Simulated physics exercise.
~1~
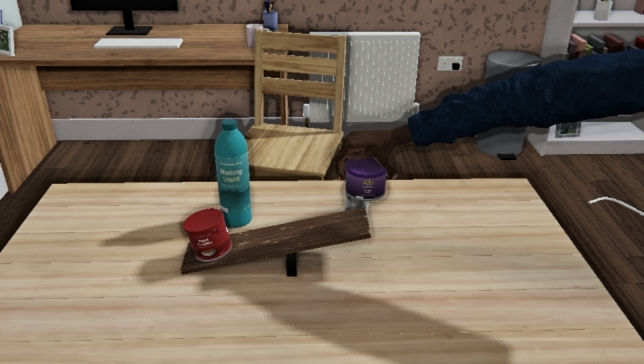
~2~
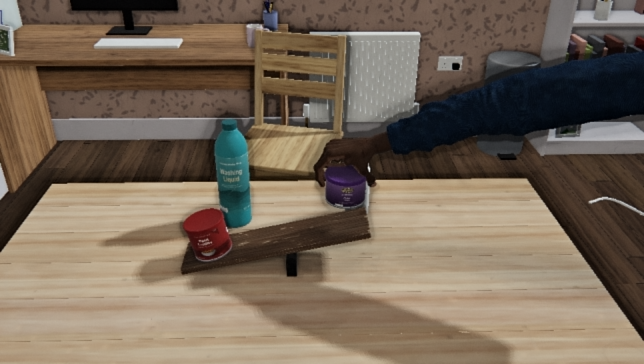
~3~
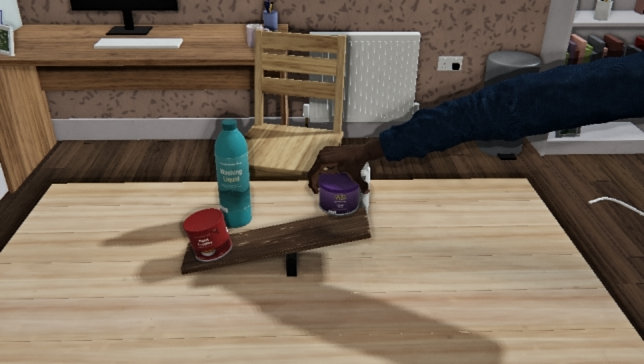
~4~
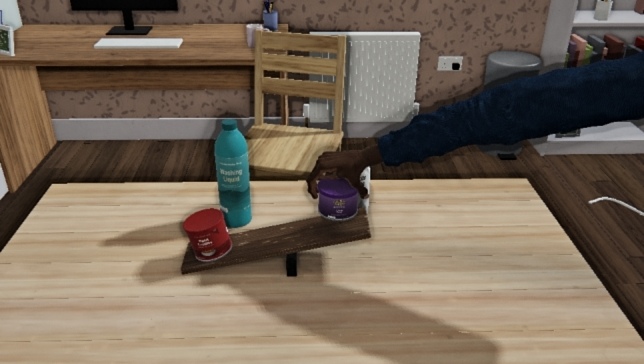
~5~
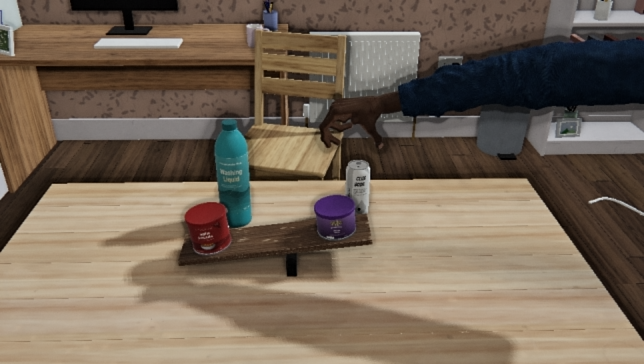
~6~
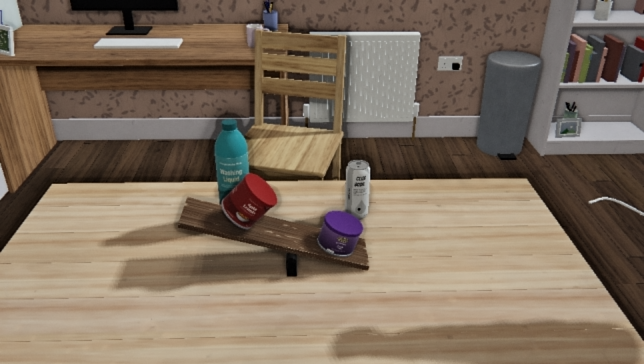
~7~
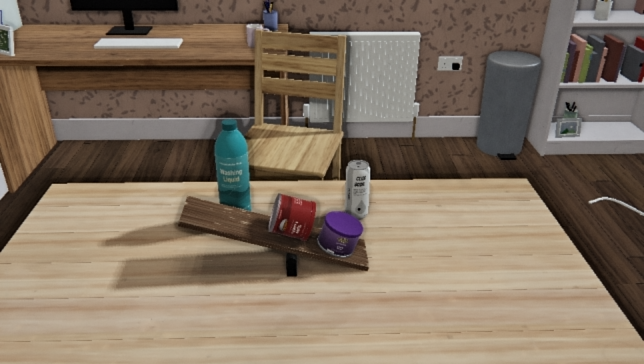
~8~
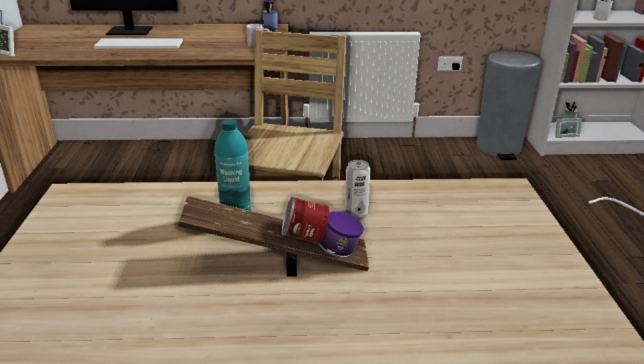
An arm in a dark blue sleeve reaches from the right over a pale wooden table, facing a desk, chair and radiator in a fixed, slightly raised view. A brown plank rests on a small black block, its lower left end holding a red tub, with a turquoise bottle and a white can standing behind. The hand lowers a purple tub onto the raised right end, lets go and withdraws. The plank tips down to the right, tossing the red tub up and over. It topples onto its side and ends resting against the upright purple tub, while bottle and can stay standing.
